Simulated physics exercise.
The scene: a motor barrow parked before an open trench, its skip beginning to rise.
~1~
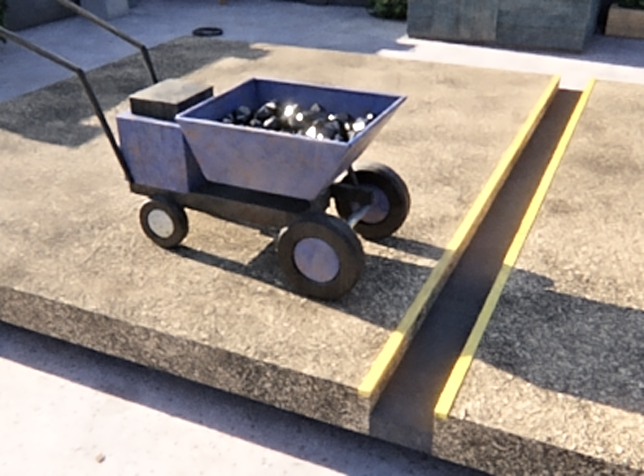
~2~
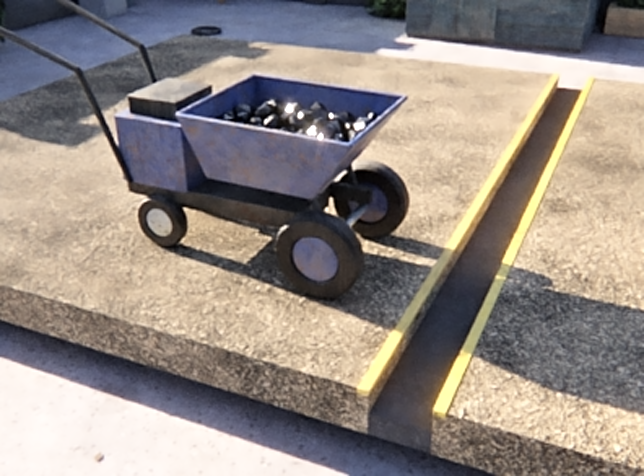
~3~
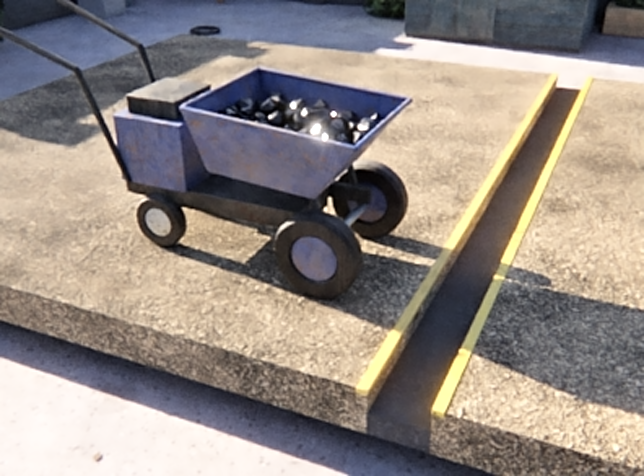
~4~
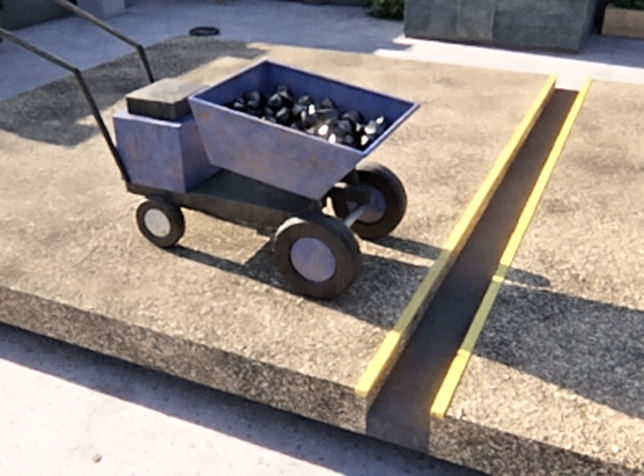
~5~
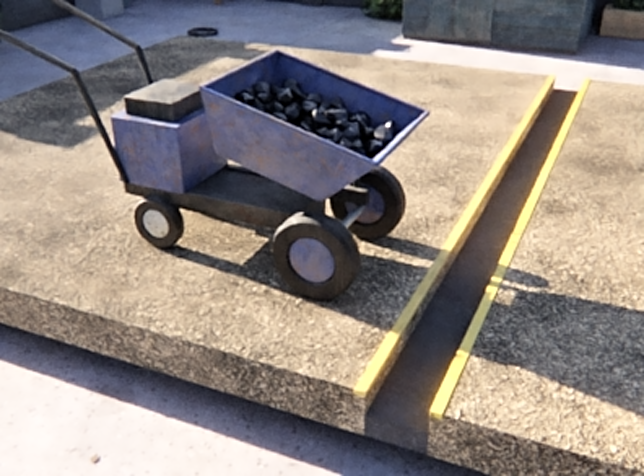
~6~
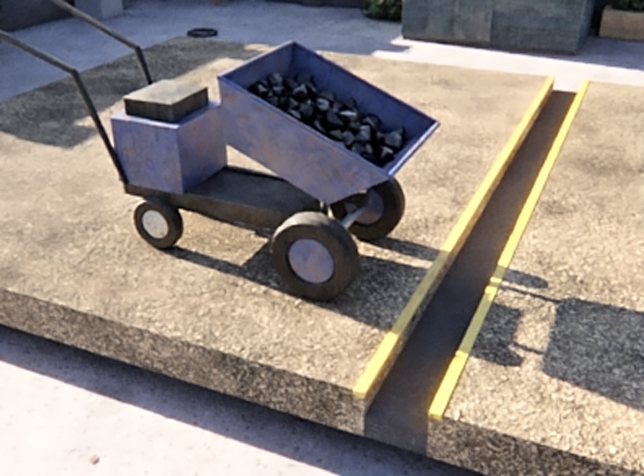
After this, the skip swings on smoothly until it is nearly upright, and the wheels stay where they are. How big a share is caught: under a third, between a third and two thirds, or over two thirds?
It catches from one third to two thirds.
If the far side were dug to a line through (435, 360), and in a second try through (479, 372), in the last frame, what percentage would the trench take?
The first gives 10 %, the second 60 %.
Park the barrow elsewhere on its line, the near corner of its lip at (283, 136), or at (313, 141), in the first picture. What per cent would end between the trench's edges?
Near 60 % and 70 %.
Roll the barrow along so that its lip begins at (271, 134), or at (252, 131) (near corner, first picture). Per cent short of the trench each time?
Roughly 30 per cent, and 40 per cent.
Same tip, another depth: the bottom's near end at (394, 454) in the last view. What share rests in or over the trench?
Roughly 50 in a hundred.
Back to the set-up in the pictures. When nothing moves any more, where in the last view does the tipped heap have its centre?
Near (491, 294).
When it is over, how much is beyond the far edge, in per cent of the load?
Near 50 %.
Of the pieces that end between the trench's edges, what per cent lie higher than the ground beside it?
Roughly 25 in a hundred.
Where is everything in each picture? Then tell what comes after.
The first picture shows lip of the skip at (349, 146), level; top of the load at (297, 126), lumps of coal; first edge of the trench at (391, 346); far edge at (462, 365), the trench under half as wide as the skip, and shallow for its width.
The second picture shows lip of the skip at (350, 146), tipped barely; top of the load at (297, 125).
The third picture shows lip of the skip at (355, 149), tipped barely; top of the load at (293, 115).
The fourth picture shows lip of the skip at (365, 156), tipped a little; top of the load at (281, 116).
The fifth picture shows lip of the skip at (376, 165), tipped clearly; top of the load at (272, 111).
The sixth picture shows lip of the skip at (389, 177), tipped clearly; top of the load at (284, 105); first edge of the trench at (386, 347); far edge at (457, 366).
Soon, skip tipped steeply; all in the skip.
A while on, skip tipped right over; most in the skip; a small part in or heaped over the trench; a small part beyond it; a stray few falling.
Towards the end, skip tipped right over; about a quarter in the skip; about a third in or heaped over the trench; about half beyond it.
Finally, skip tipped right over; a stray few in the skip; about half in or heaped over the trench; about half beyond it.
